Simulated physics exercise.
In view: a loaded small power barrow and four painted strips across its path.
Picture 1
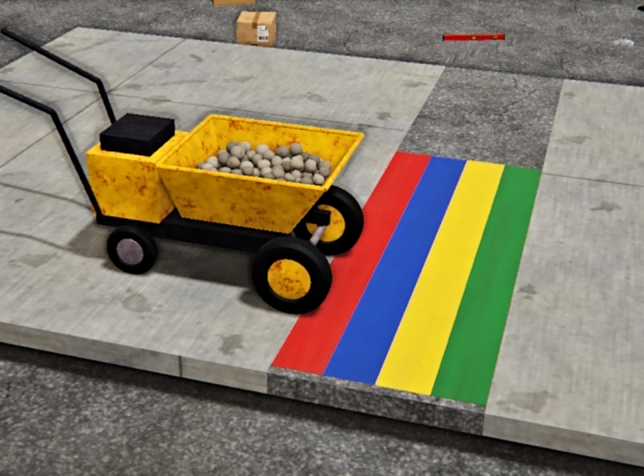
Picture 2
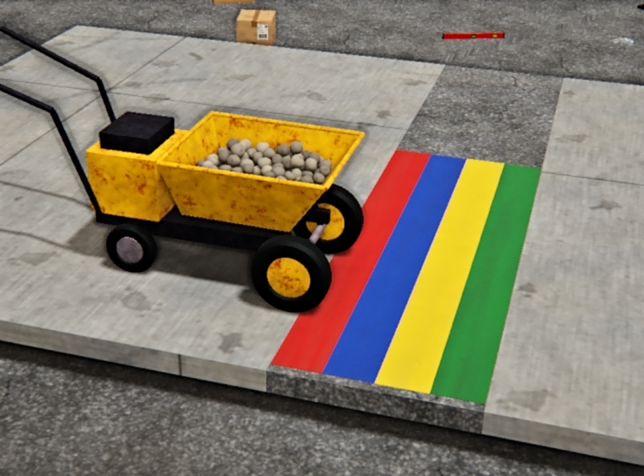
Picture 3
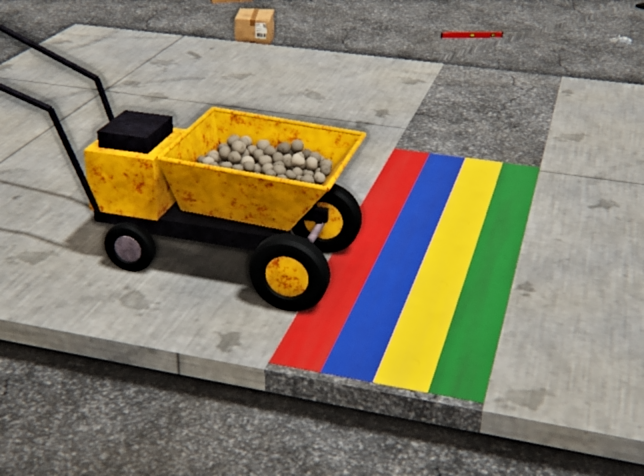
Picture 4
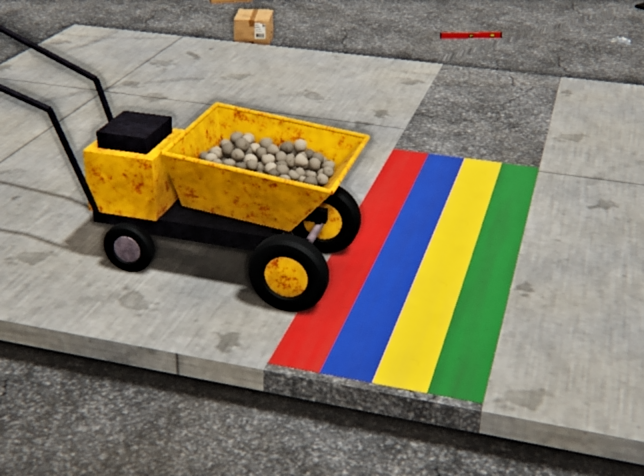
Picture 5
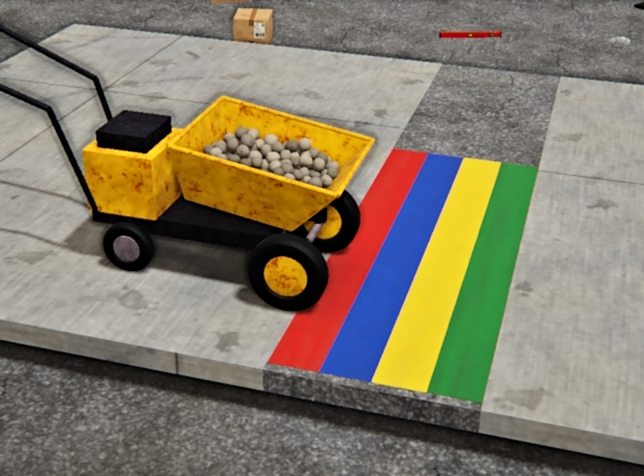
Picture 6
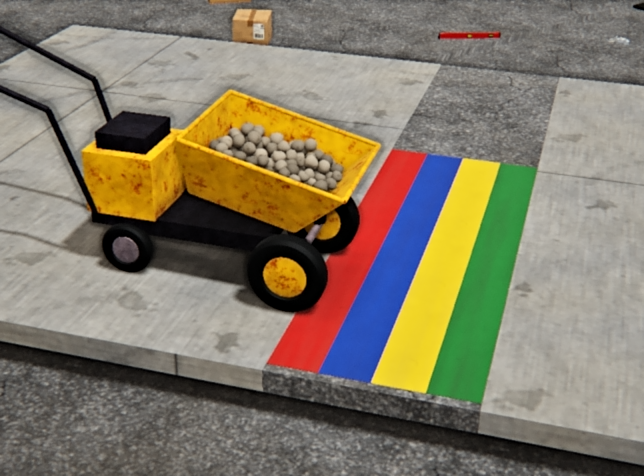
On a concrete slab, a yellow skip of river pebbles slowly tilting forward on a small barrow beside four painted strips.
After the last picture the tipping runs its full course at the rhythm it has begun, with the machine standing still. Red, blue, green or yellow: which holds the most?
The heap favours the yellow strip.
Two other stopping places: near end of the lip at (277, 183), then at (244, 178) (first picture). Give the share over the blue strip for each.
First some 50, then 40 per cent.
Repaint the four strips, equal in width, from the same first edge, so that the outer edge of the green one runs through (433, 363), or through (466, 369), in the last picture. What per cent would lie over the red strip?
About 0 and 0 per cent.
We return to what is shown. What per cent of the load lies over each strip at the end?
About: Red strip 0, blue strip 5, yellow strip 45, green strip 30 per cent.
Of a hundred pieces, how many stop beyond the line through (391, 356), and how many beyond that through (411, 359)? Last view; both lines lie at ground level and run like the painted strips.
First some 80, then 60 per cent.
Soon after the last picture, skip tipped steeply; all in the skip.
A little later, skip tipped steeply; nearly all in the skip; a small part over the yellow strip; a stray few over the green strip.
Later still, skip tipped right over; about a quarter in the skip; a stray few over the blue strip; about half over the yellow strip; about a quarter over the green strip; a small part off the paint.
At rest, skip tipped right over; a small part in the skip; none over the red strip; a small part over the blue strip; about half over the yellow strip; about a third over the green strip; a small part off the paint.
